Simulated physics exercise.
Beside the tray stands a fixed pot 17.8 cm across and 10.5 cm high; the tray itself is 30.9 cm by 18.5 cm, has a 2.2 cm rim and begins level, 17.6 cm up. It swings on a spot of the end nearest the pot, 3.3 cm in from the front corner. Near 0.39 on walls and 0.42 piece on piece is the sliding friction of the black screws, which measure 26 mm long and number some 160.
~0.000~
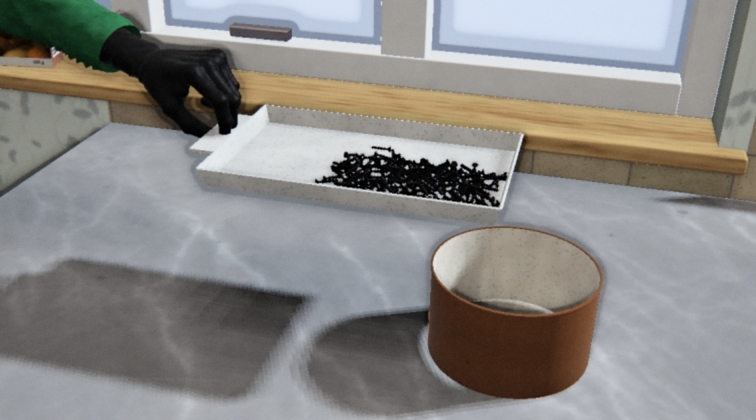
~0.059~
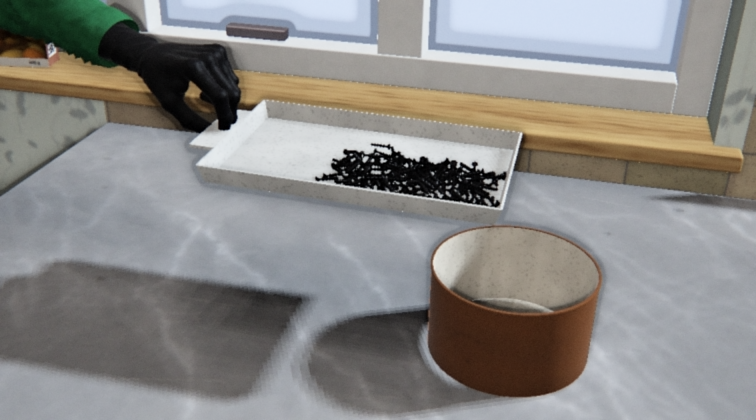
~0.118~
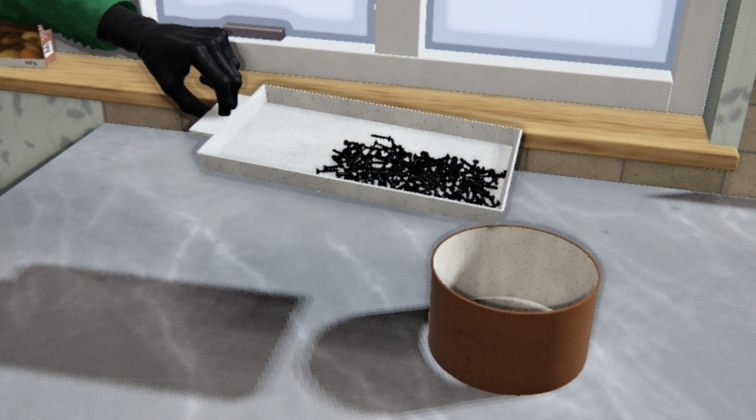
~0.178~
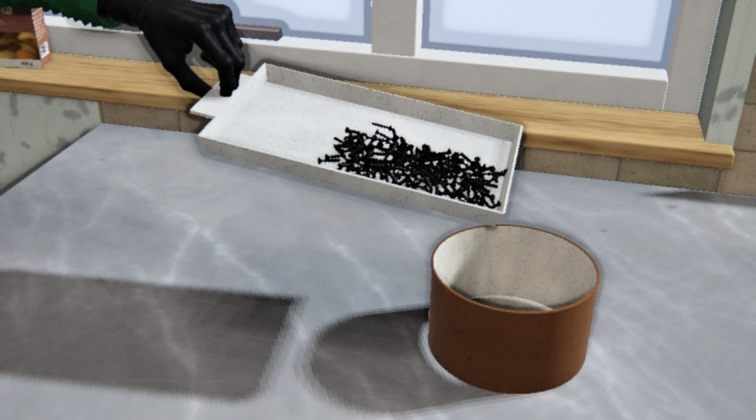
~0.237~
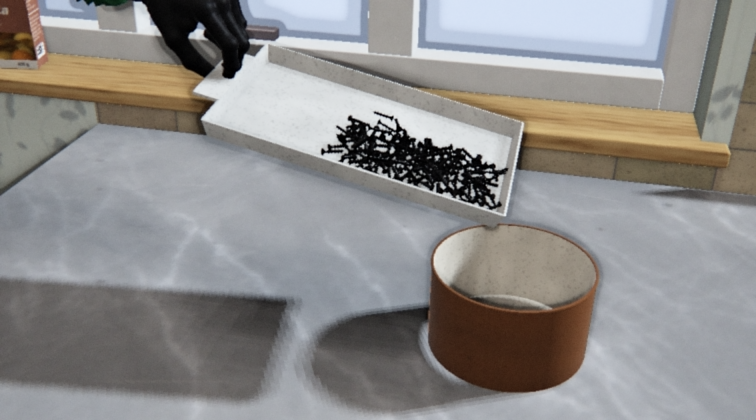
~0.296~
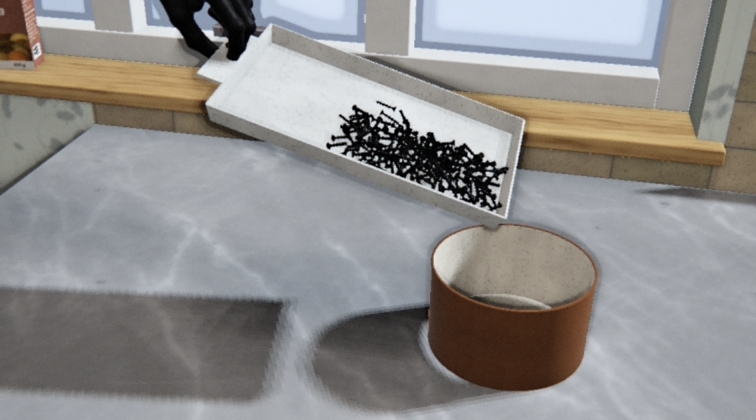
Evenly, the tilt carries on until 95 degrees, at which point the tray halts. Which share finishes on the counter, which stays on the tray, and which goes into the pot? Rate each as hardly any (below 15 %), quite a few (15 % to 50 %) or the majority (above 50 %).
I would put it this way: Counter: Hardly any, tray: Hardly any, pot: The majority.
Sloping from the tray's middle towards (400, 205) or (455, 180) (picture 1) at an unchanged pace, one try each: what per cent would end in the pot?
Near 60 and 90 percent, in that order.
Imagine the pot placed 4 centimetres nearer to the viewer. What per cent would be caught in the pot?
About 100 %.
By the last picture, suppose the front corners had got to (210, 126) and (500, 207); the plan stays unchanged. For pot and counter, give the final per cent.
That works out as pot 90 and counter 10.
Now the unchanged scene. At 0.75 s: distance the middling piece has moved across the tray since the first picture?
Displacement on the tray: About 5 cm.
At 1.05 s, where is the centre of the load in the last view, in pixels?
I reckon close to (514, 207).
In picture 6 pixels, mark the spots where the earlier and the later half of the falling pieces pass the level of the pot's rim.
Near (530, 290) at first, near (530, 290) afterwards.
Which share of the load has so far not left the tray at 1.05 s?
Close to 80 in a hundred.
Then, at 0.75 s, tilt 56 degrees; the tray holds 100 %, the pot 0 %.
Then, at 1.05 s, tilt 80 degrees; the tray holds 80 %, the pot 15 %.
Then, at 1.45 s, tilt 95 degrees; the tray holds 0 %, the pot 95 %.
By 2.2 s all is still; counter 5 %, tray 0 %, pot 95 %.
